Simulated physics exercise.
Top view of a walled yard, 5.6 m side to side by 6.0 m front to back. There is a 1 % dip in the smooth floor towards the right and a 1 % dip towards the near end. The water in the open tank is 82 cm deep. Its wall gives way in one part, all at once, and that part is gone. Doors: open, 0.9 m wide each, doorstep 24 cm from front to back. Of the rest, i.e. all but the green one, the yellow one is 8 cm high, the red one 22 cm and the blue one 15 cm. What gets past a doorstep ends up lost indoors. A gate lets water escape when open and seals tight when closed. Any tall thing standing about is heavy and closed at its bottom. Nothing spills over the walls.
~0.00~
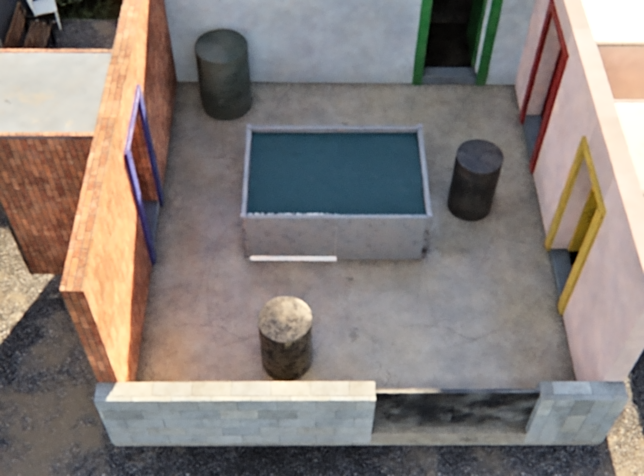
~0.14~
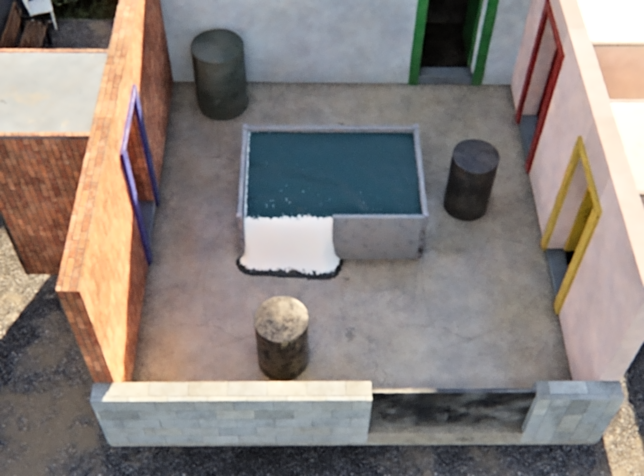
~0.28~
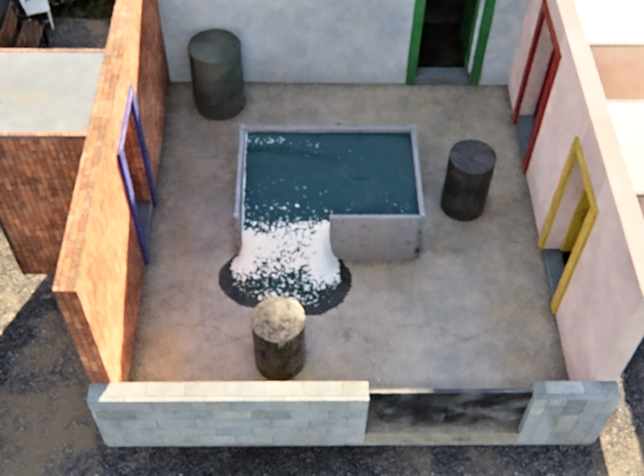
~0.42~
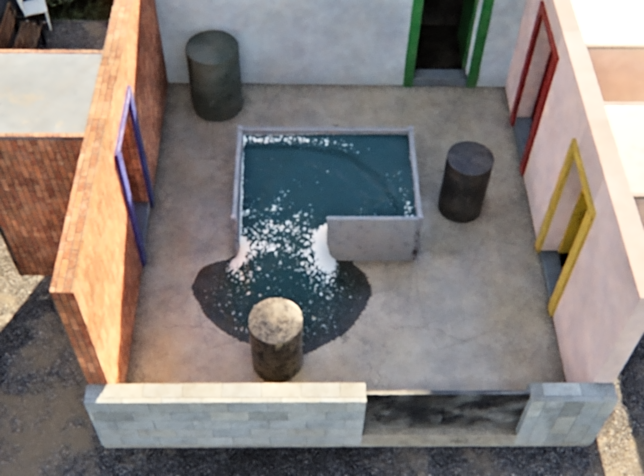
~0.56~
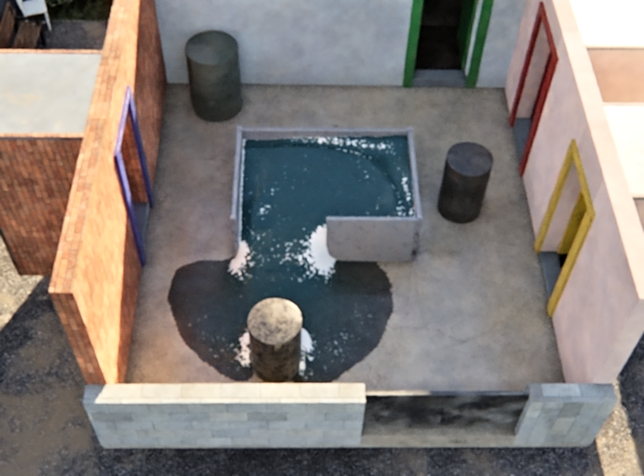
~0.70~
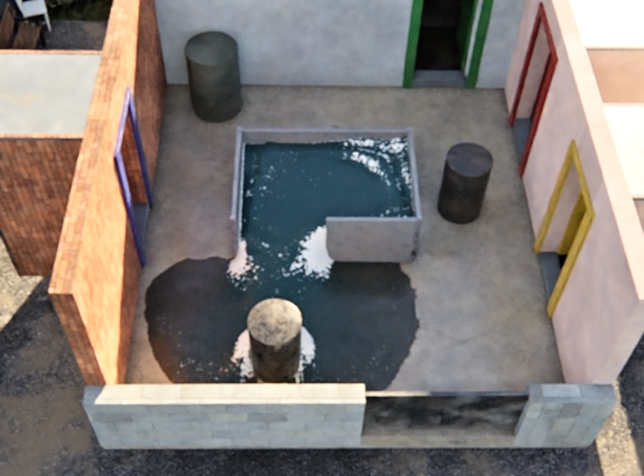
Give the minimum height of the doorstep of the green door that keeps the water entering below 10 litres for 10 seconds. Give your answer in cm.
Minimum height: About 13.5 cm.
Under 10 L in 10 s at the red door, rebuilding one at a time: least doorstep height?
The red door needs around 13.5 cm.
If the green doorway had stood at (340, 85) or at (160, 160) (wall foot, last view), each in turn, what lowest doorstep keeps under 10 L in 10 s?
First place around 10.5 cm, second around 8.0 cm.
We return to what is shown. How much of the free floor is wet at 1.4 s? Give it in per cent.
Approximately 30 % of it.
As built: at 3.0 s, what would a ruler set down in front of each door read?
Lab note, cm: Yellow 8; green 0; red 0; blue 8.
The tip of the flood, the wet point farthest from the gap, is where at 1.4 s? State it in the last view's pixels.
Around pixel (501, 418).
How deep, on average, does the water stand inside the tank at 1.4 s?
I'd put it near 51 cm.
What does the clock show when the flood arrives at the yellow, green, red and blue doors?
For yellow it's 2.4 s, for green 4.5 s, for red 3.6 s, and for blue 2.6 s.
After 1.4 s water covers 30 % of the floor, deepest (65 cm) near (136, 417); it has not reached the green door.
After 3.0 s water covers 45 % of the floor, deepest (34 cm) near (151, 417); it has not reached the green door.
After 10.0 s water covers 100 % of the floor, deepest (20 cm) near (513, 188); 12 cm at the green door, 2 litres in over its 16 cm doorstep.
At the green door as built, the water arrived by 4.6 s and peaked near 17 cm at 5.6 s.
Run again over the same 10 s with other heights there, 29 litres in over 11 cm, 5 litres over 15 cm. The limit of 10 litres is kept from about 13.5 cm up.
